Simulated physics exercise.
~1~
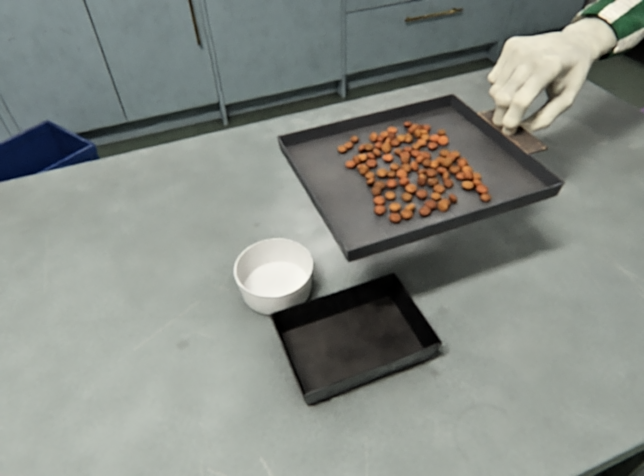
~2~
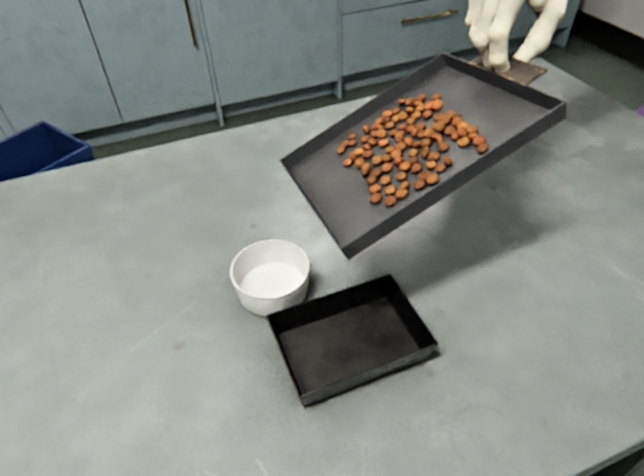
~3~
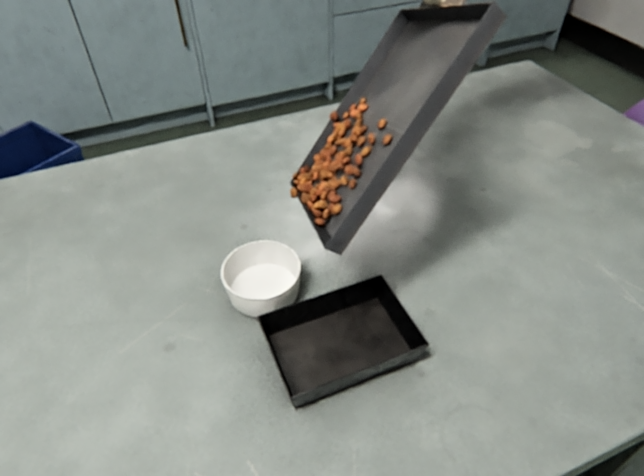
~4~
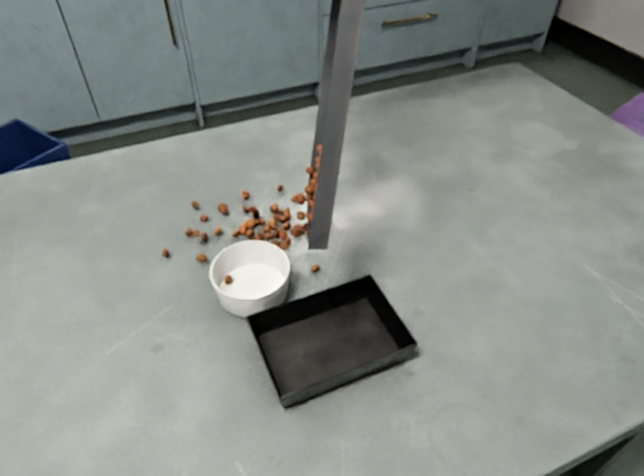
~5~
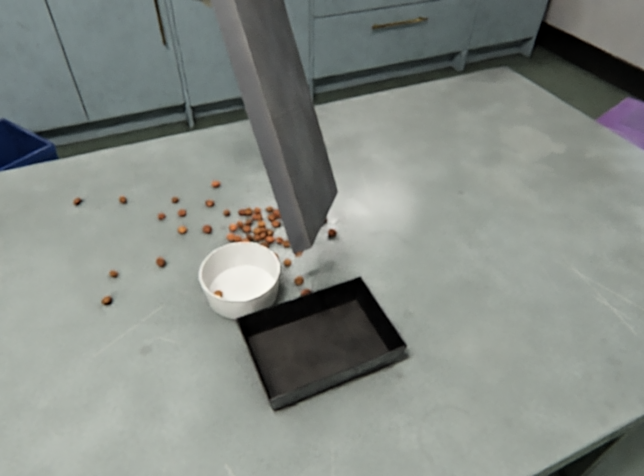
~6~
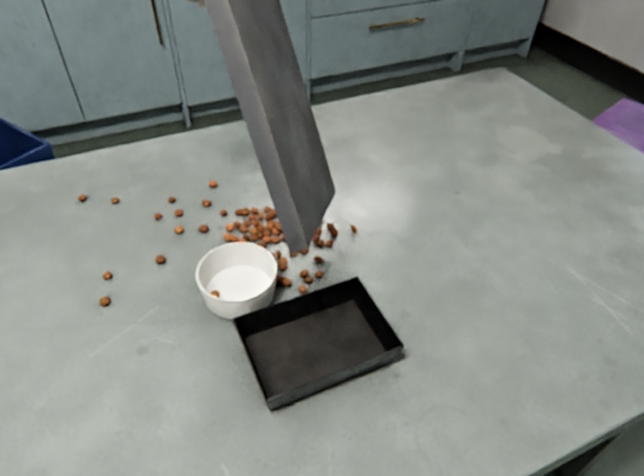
To begin with, a white-gloved hand holds a flat dark tray of brown kibble above a grey table, where a white dish and a black tin sit side by side. The hand tips the tray, lifting its far right side while the kibble stays put. As the tilt steepens, the pieces slide down and bunch at the lower left corner. They then spill over the edge, scattering on the table behind and left of the dish. The tray turns past upright and stops, leaving most pieces on the table, hardly any in the dish, and the tin apparently empty.
